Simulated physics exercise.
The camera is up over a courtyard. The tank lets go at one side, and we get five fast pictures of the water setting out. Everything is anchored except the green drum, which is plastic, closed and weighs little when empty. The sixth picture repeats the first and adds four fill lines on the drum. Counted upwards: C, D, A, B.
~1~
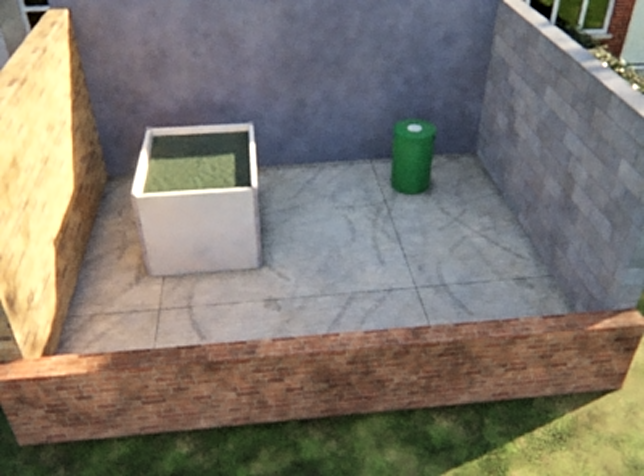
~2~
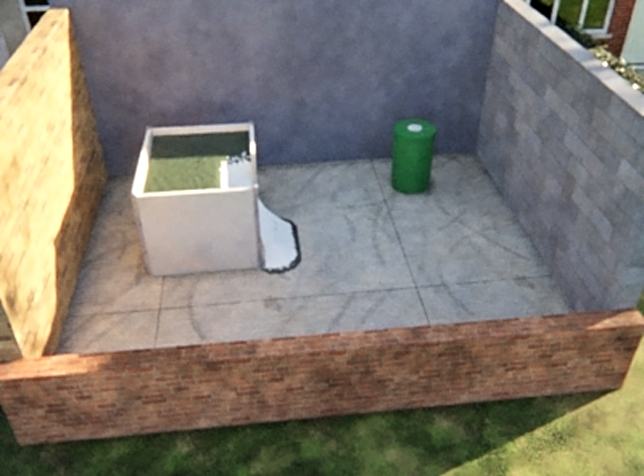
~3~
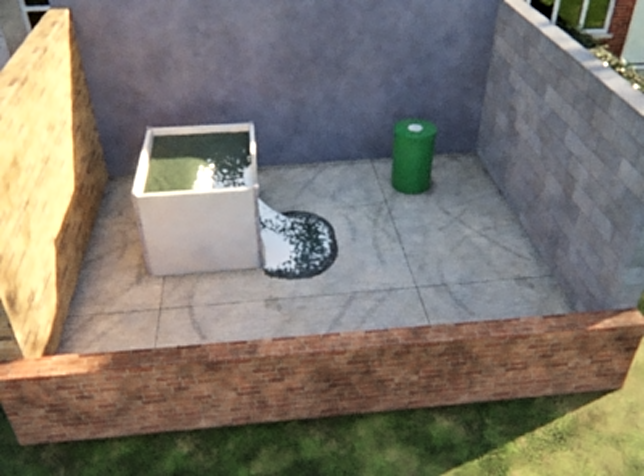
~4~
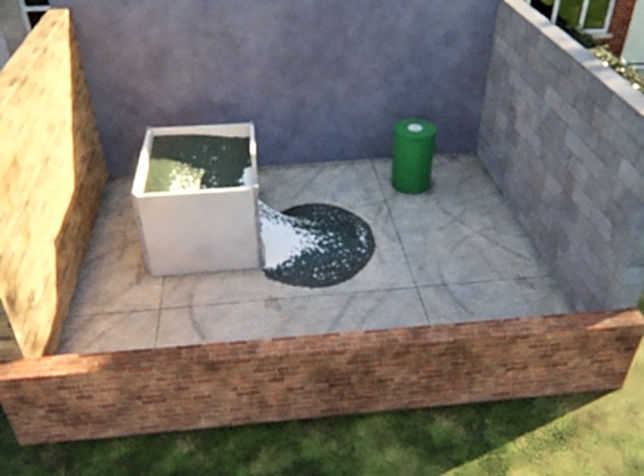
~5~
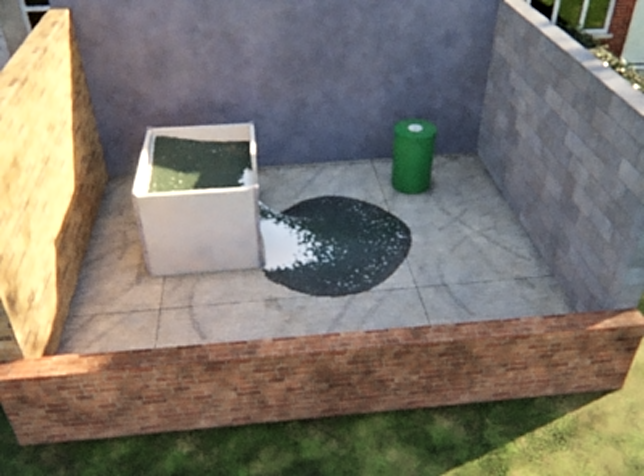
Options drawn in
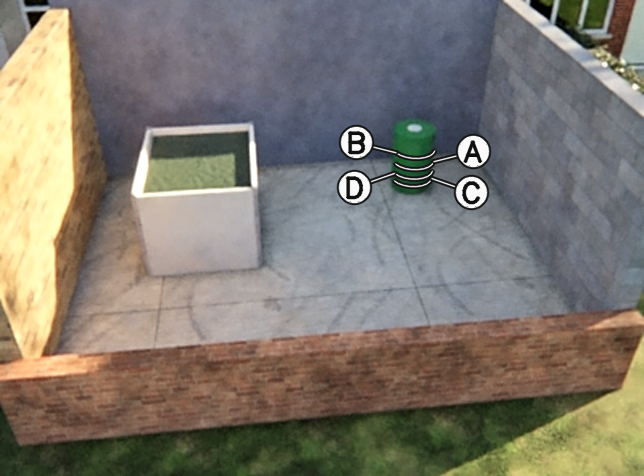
Walled courtyard seen from above, water pouring from a pale square tank and spreading rightward across the paving near a green drum.
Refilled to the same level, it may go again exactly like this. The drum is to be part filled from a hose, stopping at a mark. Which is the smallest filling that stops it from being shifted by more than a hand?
It is D.
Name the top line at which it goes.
The answer is C.
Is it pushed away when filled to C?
Yes, it does.
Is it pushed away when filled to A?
No, that is safe.
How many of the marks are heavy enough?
Three of them.
In white, A at (417, 169); B at (418, 158); C at (416, 186); D at (416, 179); from the bottom up C, D, A, B.
Choosing A, it does not move.
Choosing B, it does not move.
Choosing C, it is pushed about twice its own width away.
Choosing D, it does not move.
